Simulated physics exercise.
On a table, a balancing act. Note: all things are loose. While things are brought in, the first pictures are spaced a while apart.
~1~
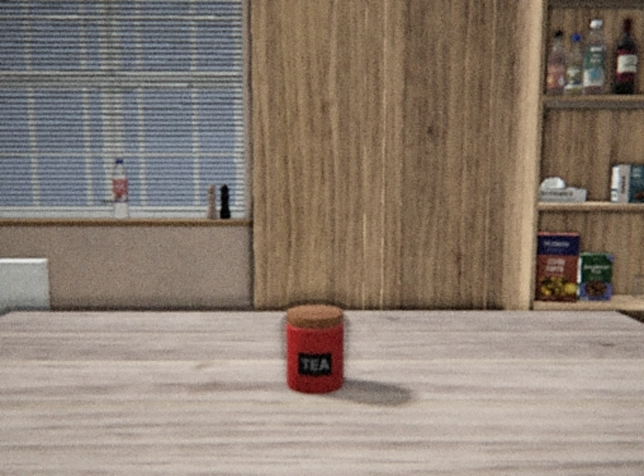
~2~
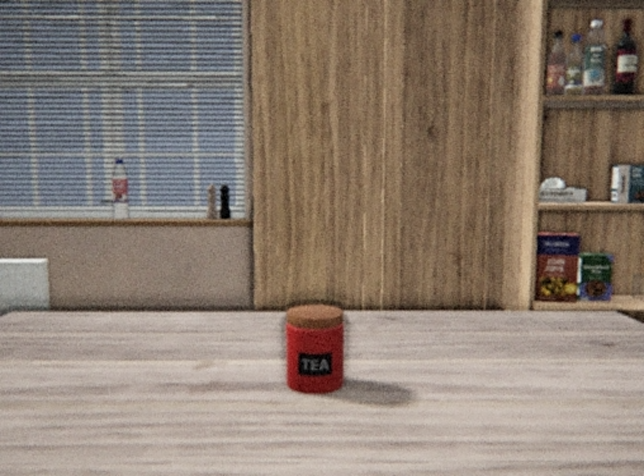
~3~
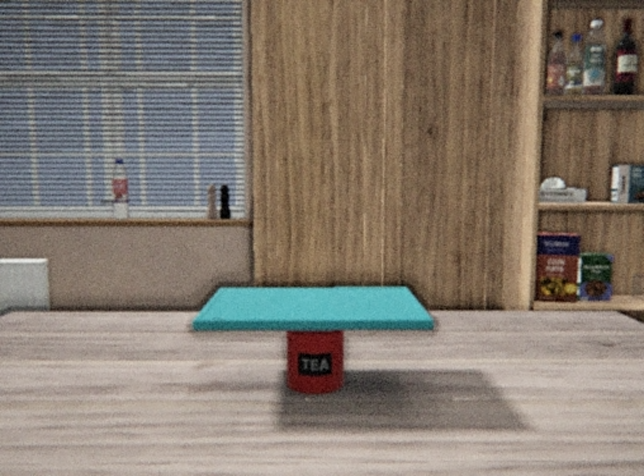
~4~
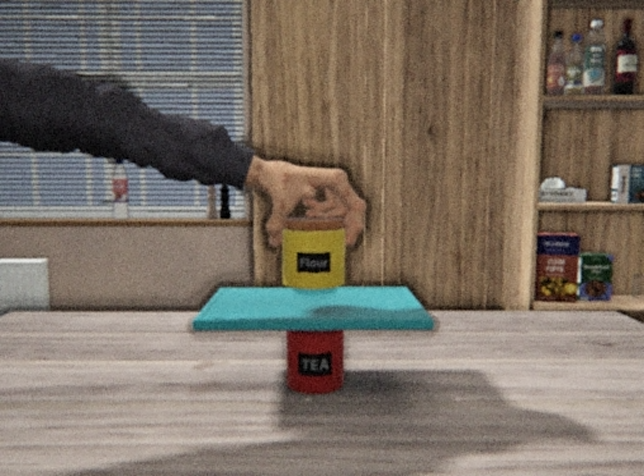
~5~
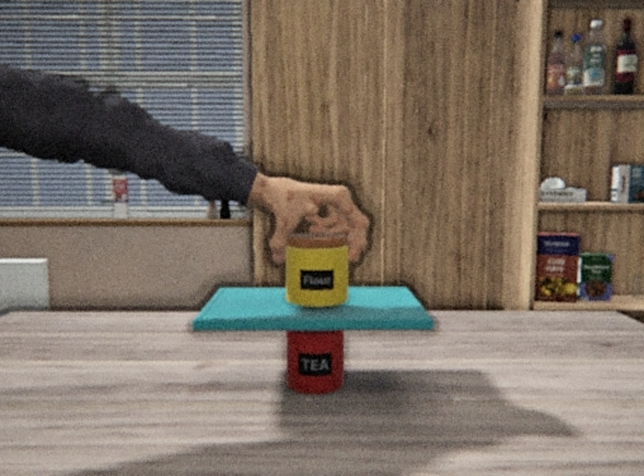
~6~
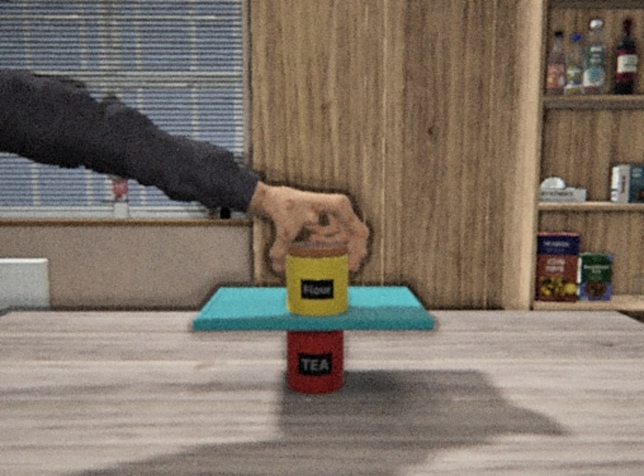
The clip shows a red tea canister on a wooden table, then a turquoise lid resting across its top. A hand reaches in from the left, lowers a yellow flour jar onto the lid, and keeps hold of it.
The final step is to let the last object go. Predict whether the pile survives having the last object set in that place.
It will most likely stay balanced.
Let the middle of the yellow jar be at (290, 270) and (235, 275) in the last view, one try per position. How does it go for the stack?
The first time it stays in place, but the second time it tumbles down.
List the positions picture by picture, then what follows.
In the first picture, the last thing is not in view yet.
In the second picture, the last thing is not in view yet.
In the third picture, the last thing is not in view yet; turquoise lid (314, 306).
In the fourth picture, still above its spot; yellow jar (314, 251); turquoise lid (314, 306).
In the fifth picture, still above its spot; yellow jar (317, 267); turquoise lid (314, 306).
In the sixth picture, set down, still held; yellow jar (317, 277); turquoise lid (314, 306).
Then, 0.30 s later than the last frame, all is still.
Then, 0.70 s later than the last frame, yellow jar resting near (317, 277).
When it is over, all 3 as before. End places, in pixels of the last picture, yellow jar near (317, 277). The stack keeps its balance.
